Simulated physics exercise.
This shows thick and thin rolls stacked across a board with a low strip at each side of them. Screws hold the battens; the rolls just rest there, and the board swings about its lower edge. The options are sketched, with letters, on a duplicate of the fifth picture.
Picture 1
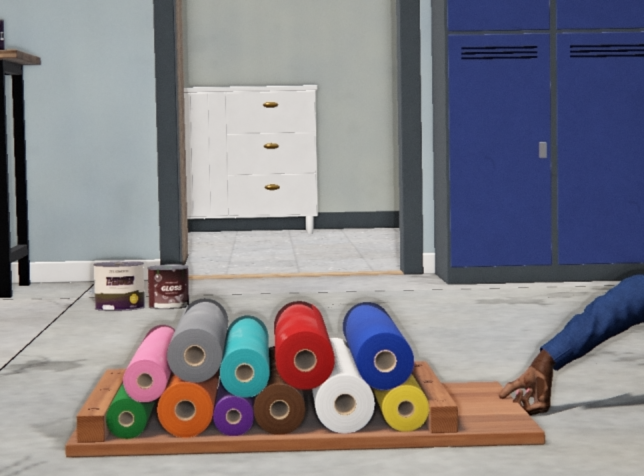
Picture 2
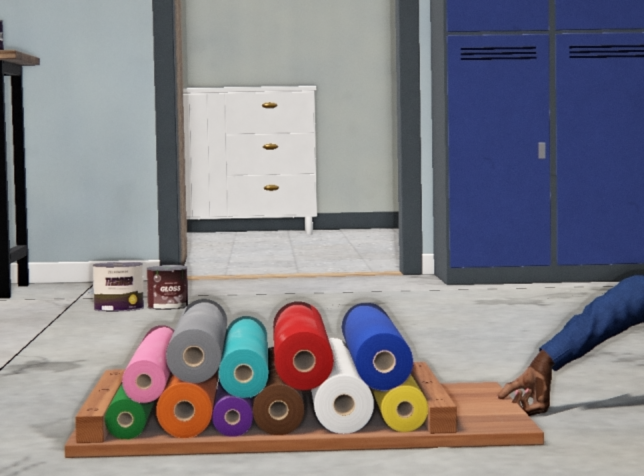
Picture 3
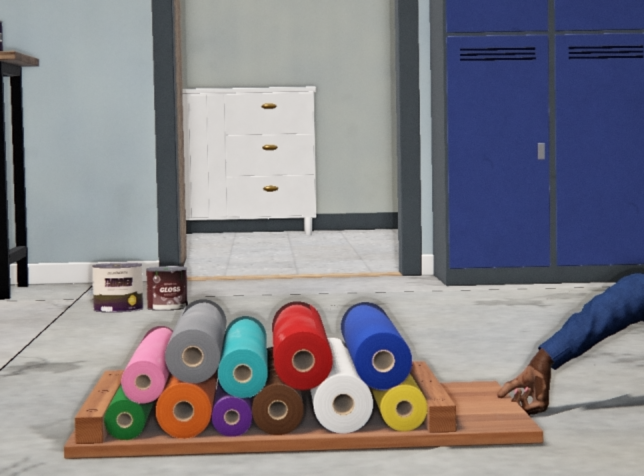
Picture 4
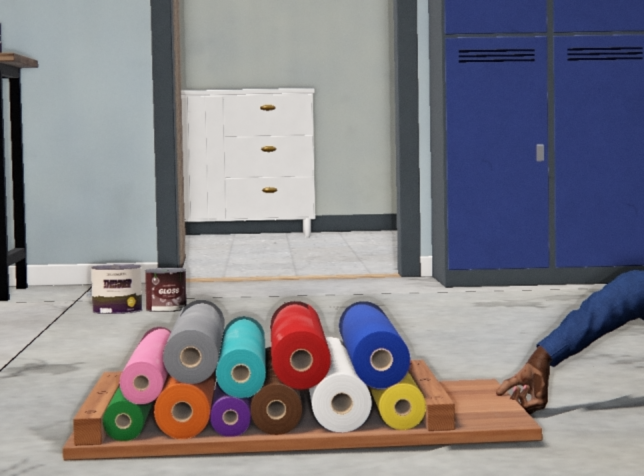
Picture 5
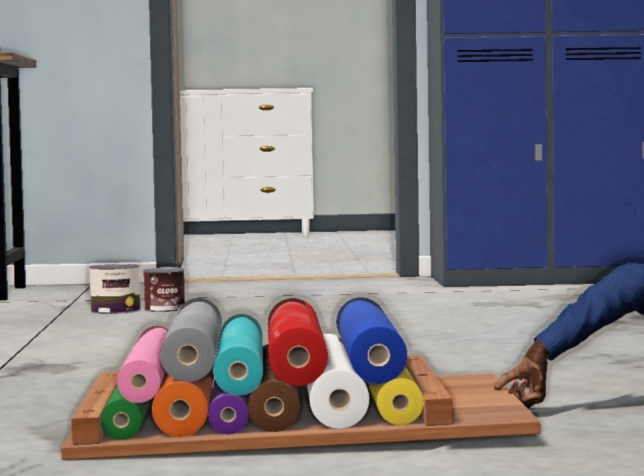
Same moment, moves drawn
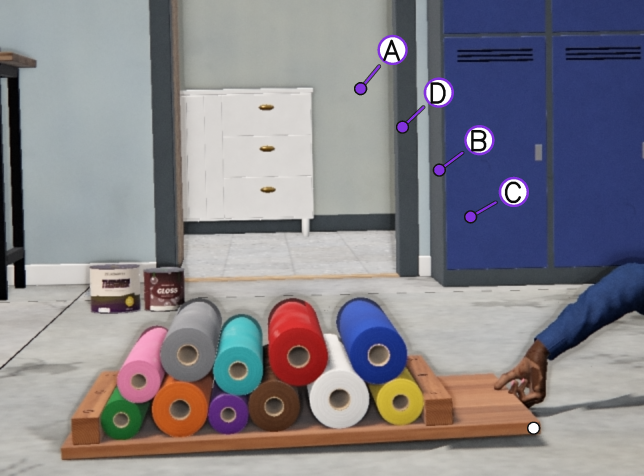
We see colourful rolls of different sizes stacked between low wooden strips on a board, while a hand in a blue sleeve rests at its right end; the rolls and board stay almost still, with barely any visible shift.
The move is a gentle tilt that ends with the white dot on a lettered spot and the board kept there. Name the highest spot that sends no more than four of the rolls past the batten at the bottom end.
No higher than B.
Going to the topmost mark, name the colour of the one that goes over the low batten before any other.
It is the pink one.
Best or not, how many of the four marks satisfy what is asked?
The number is two.
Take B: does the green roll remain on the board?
Yes, with B.
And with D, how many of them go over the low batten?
At D the number is five.
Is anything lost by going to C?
Yes, at C.
On the marked copy, A at (360, 89); B at (439, 170); C at (470, 217); D at (402, 127); the white dot at (534, 428).
Following B. Soon after the start, board at 20°.
Later, board at 36°.
In the end, board at 36°, two over the low batten (pink, grey).
As for the rest, A five over the low batten; C two over the low batten (pink, grey); D five over the low batten.
